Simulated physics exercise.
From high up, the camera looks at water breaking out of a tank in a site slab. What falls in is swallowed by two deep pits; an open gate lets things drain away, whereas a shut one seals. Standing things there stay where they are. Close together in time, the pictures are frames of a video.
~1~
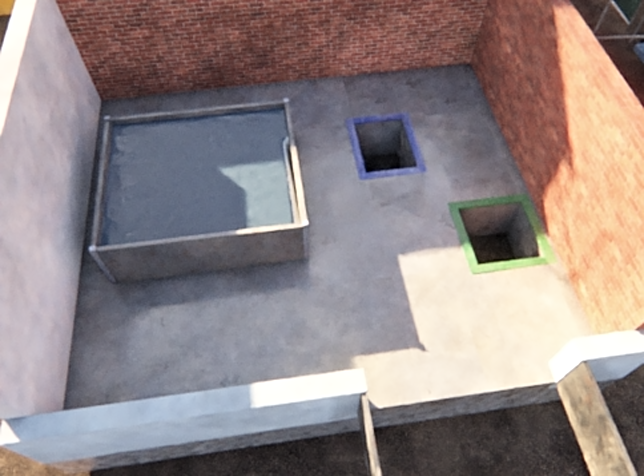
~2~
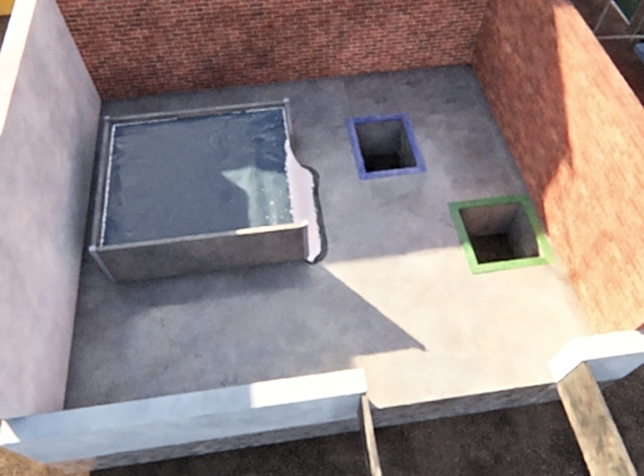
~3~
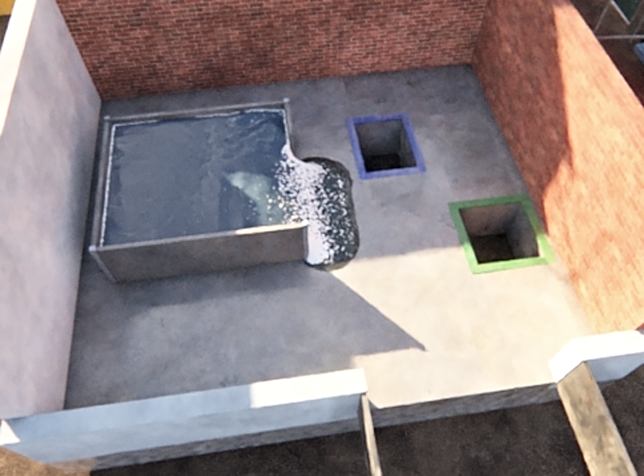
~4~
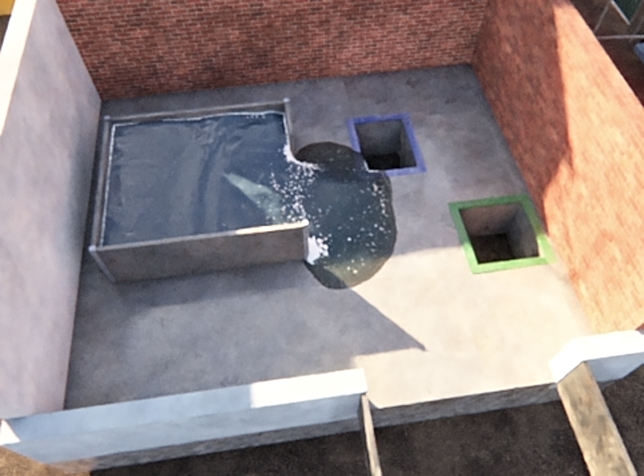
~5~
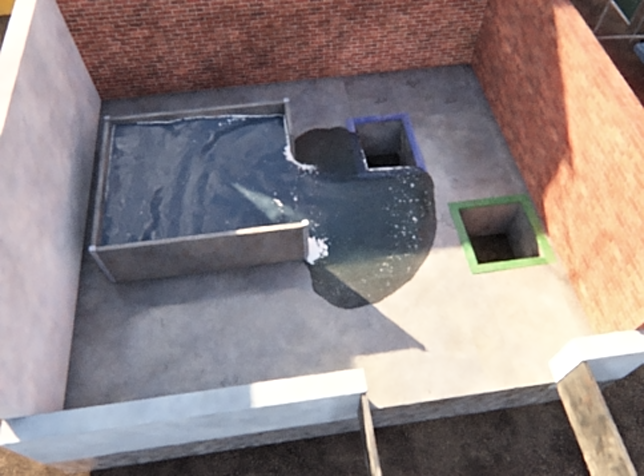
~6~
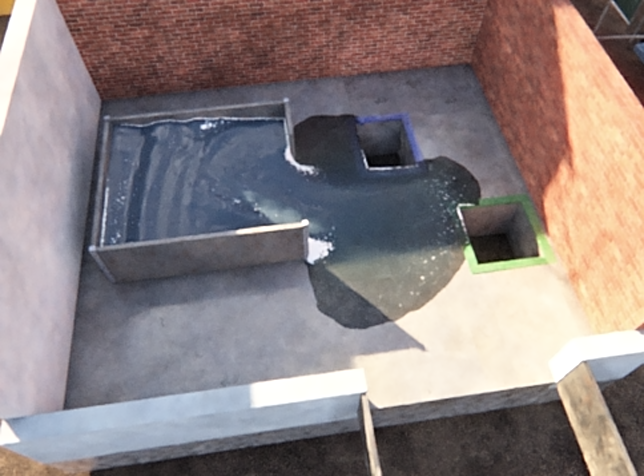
At first, seen from above, still water fills a tank on a walled concrete slab beside two square pits, one edged blue and one green. Water then bursts through the tank's right side, foaming onto the slab, and spreads in a dark, widening pool around the blue-edged pit and up to the green-edged one.
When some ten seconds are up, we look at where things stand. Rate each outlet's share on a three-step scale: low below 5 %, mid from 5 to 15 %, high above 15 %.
Scale: Gate - mid, green pit - high, blue pit - high.
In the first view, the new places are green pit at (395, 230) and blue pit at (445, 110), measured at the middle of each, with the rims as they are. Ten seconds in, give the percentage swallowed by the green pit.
Green: 45 %.
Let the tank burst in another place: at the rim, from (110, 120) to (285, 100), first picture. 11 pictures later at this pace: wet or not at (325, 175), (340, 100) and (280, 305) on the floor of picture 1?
The first would be still unwetted, the second drenched and the third still unwetted.
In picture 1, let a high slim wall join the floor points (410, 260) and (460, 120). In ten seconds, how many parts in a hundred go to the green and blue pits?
Approximate split, green: 4 in a hundred; blue: 50 in a hundred.
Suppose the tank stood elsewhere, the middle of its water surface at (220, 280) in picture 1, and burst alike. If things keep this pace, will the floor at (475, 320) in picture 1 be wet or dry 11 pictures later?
At that place it stays submerged.
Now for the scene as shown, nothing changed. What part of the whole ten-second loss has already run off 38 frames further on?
Some 80 per cent.
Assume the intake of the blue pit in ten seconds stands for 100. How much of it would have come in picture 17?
Close to 35 out of every hundred.
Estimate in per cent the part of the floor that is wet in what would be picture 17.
Close to 40 percent, by my reckoning.
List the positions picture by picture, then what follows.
In the first picture, still water in the water tank at (200, 172).
In the second picture, water pours out at (297, 202) and has run to (319, 256).
In the third picture, water pours out at (297, 203) and has run to (343, 261).
In the fourth picture, the front is at (362, 157), out from the gap at (297, 203).
In the fifth picture, water pours out at (297, 204) and has run to (424, 177).
In the sixth picture, the front is at (470, 181), out from the gap at (297, 203).
A moment on, water covers 30 % of the floor; the gate 0 %, the green pit 4 %, the blue pit 4 %.
Next, water covers 40 % of the floor; the gate 1 %, the green pit 10 %, the blue pit 7 %.
Then, water covers 45 % of the floor; the gate 5 %, the green pit 19 %, the blue pit 11 %.
Later, water covers 65 % of the floor; the gate 9 %, the green pit 29 %, the blue pit 15 %.
In the end, water covers 70 % of the floor; the gate 13 %, the green pit 37 %, the blue pit 19 %.
